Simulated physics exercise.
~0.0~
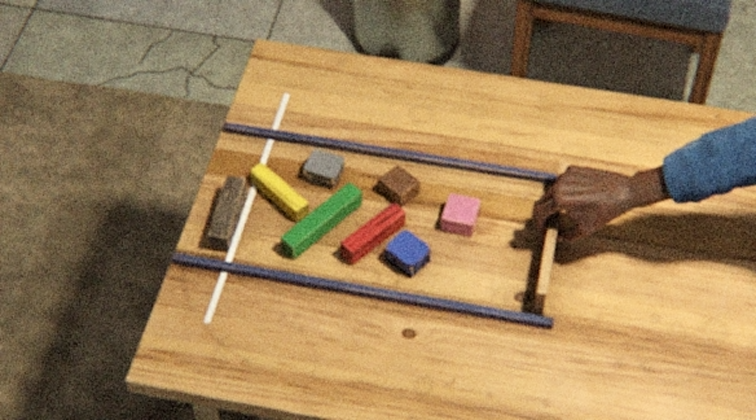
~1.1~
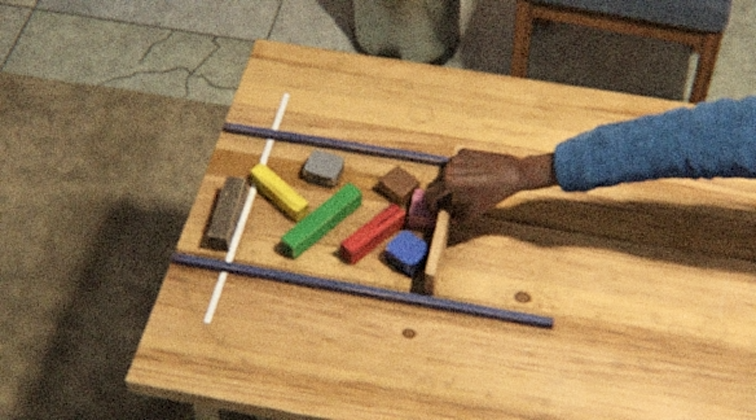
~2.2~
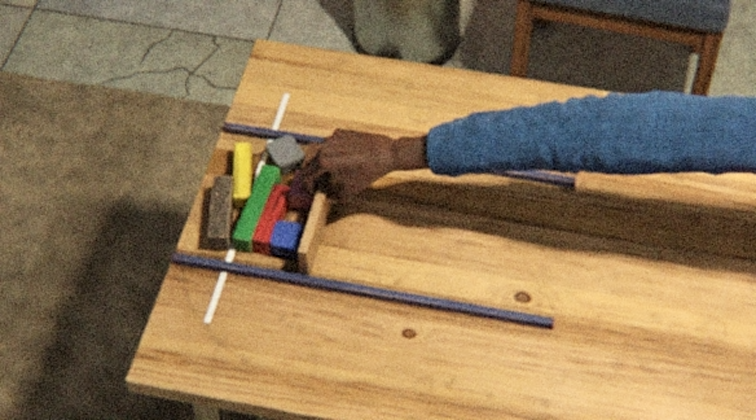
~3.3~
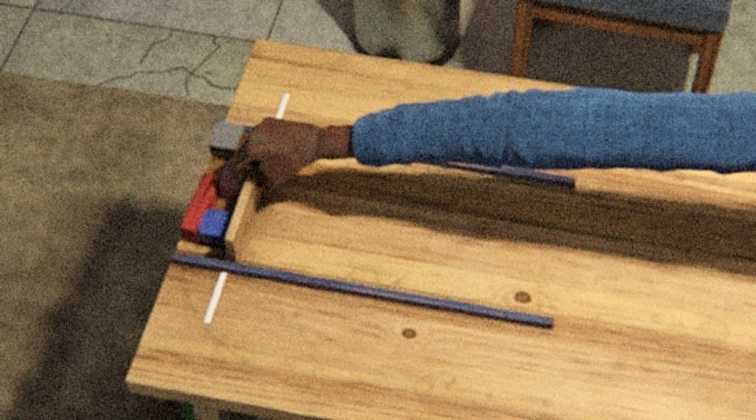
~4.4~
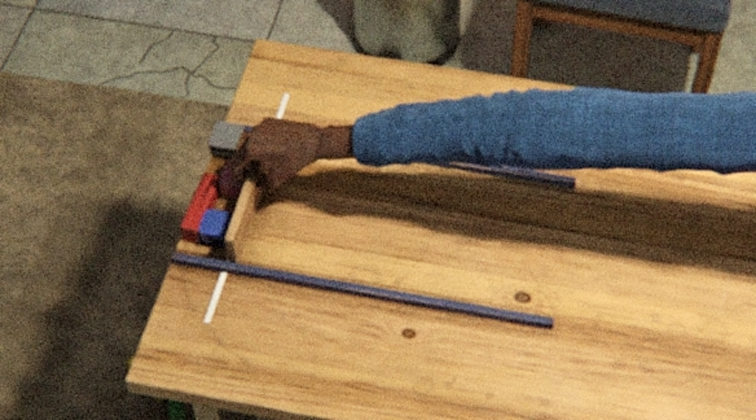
On a wooden table, a hand pushing a board left between two rods, sweeping coloured blocks together until three drop off the edge.
